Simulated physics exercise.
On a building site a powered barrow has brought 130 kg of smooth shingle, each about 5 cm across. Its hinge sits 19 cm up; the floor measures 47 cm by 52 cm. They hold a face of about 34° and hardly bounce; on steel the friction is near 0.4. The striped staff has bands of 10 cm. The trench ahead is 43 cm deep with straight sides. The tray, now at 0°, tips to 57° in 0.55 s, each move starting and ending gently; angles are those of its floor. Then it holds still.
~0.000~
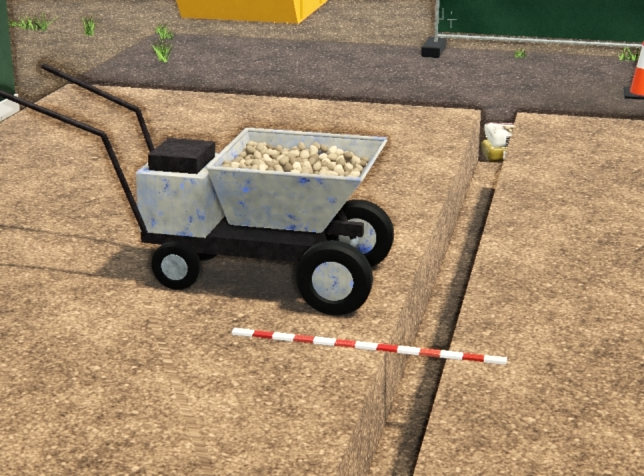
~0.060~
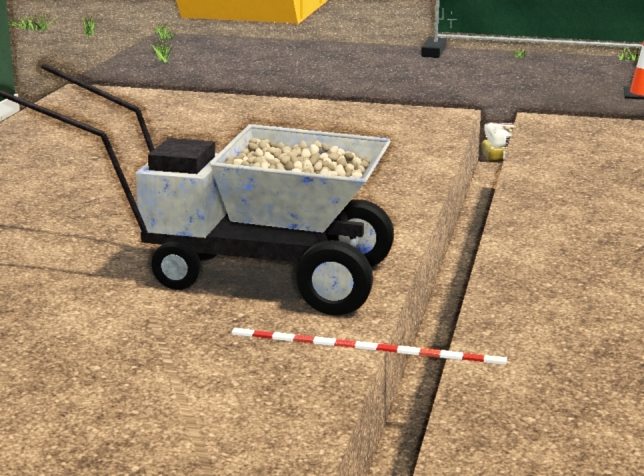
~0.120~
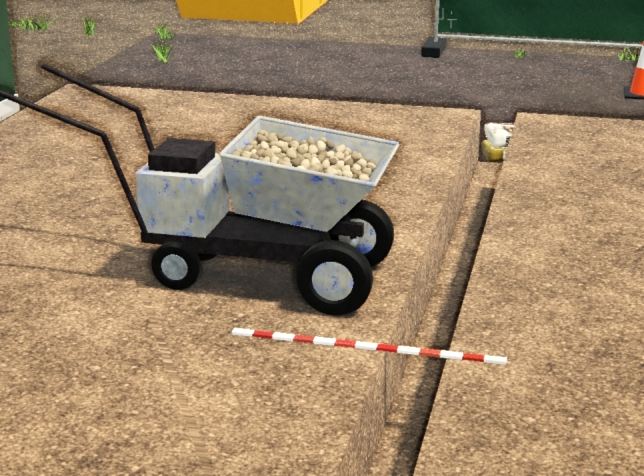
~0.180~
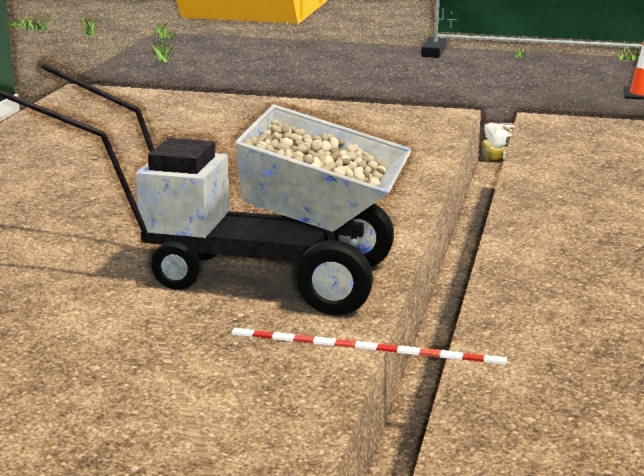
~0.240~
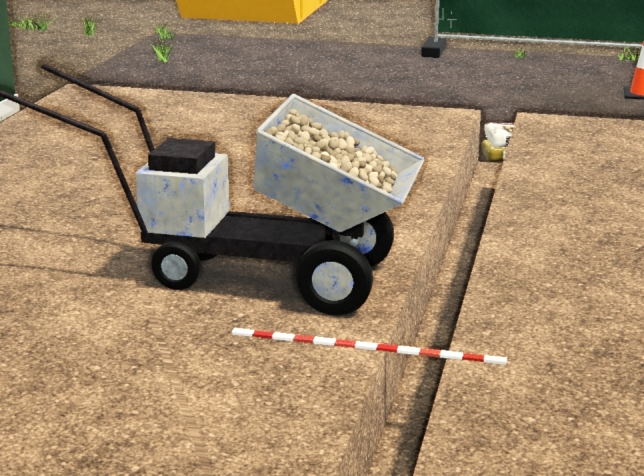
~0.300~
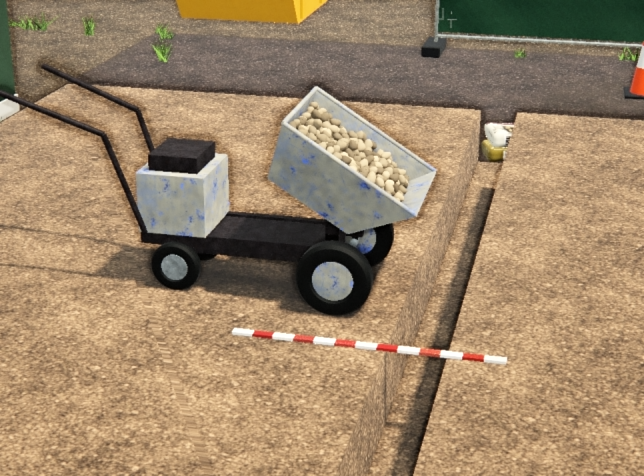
A small powered barrow with black wheels, black handles at left and a pale, blue-flecked tray of cream and brown stones stands on brown ground, seen from slightly above and to the side. A red-and-white staff lies in front, a narrow trench runs at right, and a yellow object and green fence stand behind. The tray tilts steeply rightward, its rear rising, while the barrow and camera stay still.
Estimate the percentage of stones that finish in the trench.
Close to 10 in a hundred.
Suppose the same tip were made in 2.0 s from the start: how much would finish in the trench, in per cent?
It would be near 25 per cent.
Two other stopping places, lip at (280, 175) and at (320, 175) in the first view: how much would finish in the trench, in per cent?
Near 50 per cent from the first place, 35 from the second.
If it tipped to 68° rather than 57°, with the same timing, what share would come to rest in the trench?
Then about 15 per cent.
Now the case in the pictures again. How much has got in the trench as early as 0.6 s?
Some 5 per cent.
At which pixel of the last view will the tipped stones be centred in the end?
Around (526, 304).
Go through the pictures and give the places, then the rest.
In the first picture, lip at (361, 180), floor tilted 0°, highest stones at (293, 152).
In the second picture, lip at (365, 181), floor tilted 2°, highest stones at (282, 151); the stones move at 0.5 m/s on average.
In the third picture, lip at (374, 185), floor tilted 7°, highest stones at (275, 144); the stones move at 0.9 m/s on average.
In the fourth picture, lip at (388, 192), floor tilted 14°, highest stones at (278, 131); the stones move at 1.2 m/s on average.
In the fifth picture, the tray is at 23°, its lip at (402, 203); the top of the load is at (291, 121); the stones move at 1.3 m/s on average.
In the sixth picture, lip at (416, 216), floor tilted 32°, highest stones at (312, 113); the stones move at 1.4 m/s on average.
After 0.4 s the floor is at 48°; 100 % in the tray; the foremost stones are at (422, 216).
After 0.6 s the floor is at 57°; 89 % in the tray, 3 % in the trench, 8 % past the trench; the foremost stones are at (495, 268).
After 1.0 s the floor is at 57°; 45 % in the tray, 2 % in the trench, 53 % past the trench; the foremost stones are at (642, 322).
After 3.0 s the floor is at 57°; 32 % in the tray, 10 % in the trench, 58 % past the trench; the foremost stones are past the picture's edge.
